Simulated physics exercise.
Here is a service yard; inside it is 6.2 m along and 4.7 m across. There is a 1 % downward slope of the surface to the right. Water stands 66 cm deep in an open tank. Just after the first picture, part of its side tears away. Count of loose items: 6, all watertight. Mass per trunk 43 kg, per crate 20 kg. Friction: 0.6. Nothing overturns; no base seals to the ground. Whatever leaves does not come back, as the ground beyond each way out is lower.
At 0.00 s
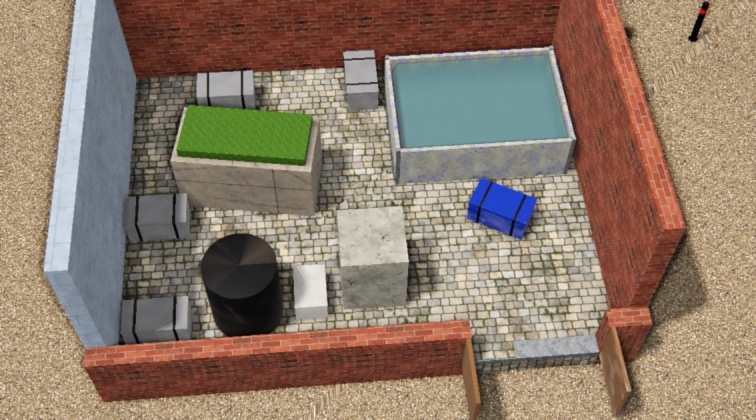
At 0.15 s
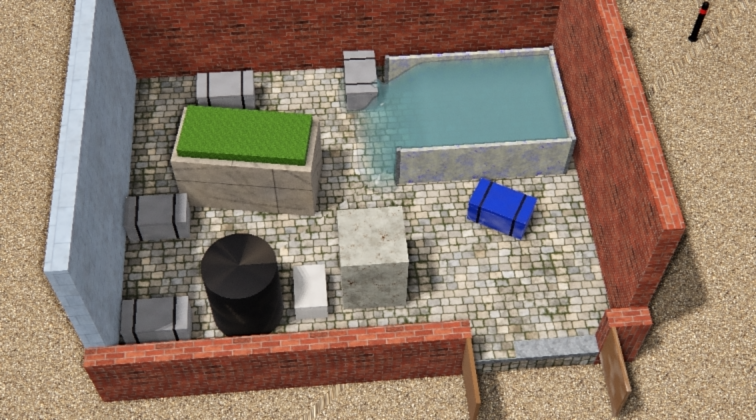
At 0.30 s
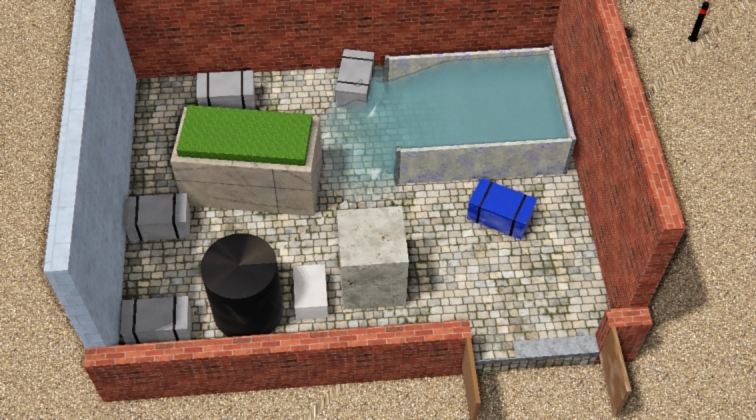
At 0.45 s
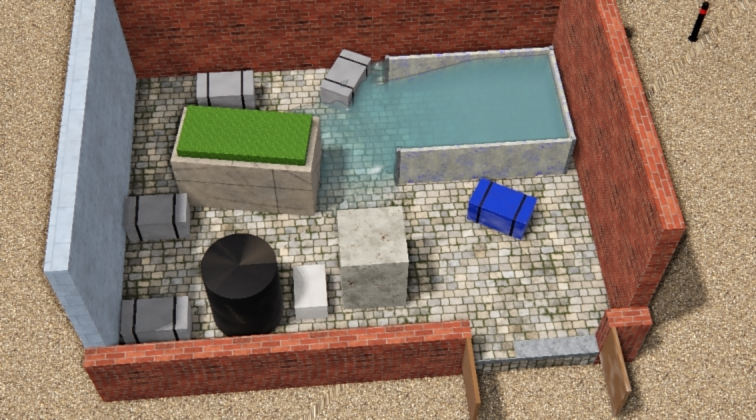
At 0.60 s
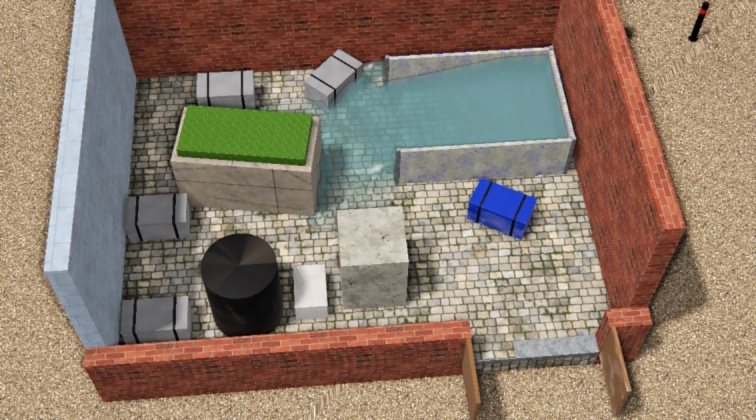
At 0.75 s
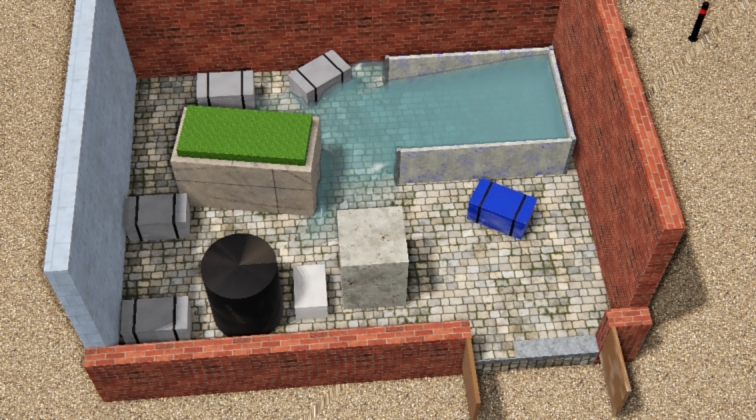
Water poured out of the left side of a big open tank in a brick-walled yard and spread across the paving, pushing a nearby gray crate leftward and turning it, while the blue trunk stayed put.
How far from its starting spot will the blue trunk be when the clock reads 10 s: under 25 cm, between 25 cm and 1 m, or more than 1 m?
It remains nearby.
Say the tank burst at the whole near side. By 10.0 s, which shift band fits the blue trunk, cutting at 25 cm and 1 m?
My answer is that the blue trunk is flushed far out.
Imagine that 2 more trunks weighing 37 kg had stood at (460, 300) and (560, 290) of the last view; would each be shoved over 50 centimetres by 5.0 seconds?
Taking them in order, they come out smaller and smaller.
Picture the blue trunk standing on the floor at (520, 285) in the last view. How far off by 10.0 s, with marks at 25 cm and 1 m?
Short answer: It hardly moves.
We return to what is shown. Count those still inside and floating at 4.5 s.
Of them, 4.
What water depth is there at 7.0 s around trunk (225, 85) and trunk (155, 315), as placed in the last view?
Around 9 cm and 12 cm.
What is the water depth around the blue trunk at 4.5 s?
Somewhere close to 4 cm.
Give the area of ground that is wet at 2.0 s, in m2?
Near 16 m2 in all.
After 2.0 s the blue trunk is near (503, 201), 0.0 m from its start, aground; 0 of 6 are out; 2 afloat.
After 4.5 s the blue trunk is near (503, 201), 0.0 m from its start, aground; 0 of 6 are out; 4 afloat.
After 7.0 s the blue trunk is near (503, 201), 0.0 m from its start, aground; 0 of 6 are out; 3 afloat.
After 10.0 s the blue trunk is near (503, 201), 0.0 m from its start, aground; 0 of 6 are out; 0 afloat.
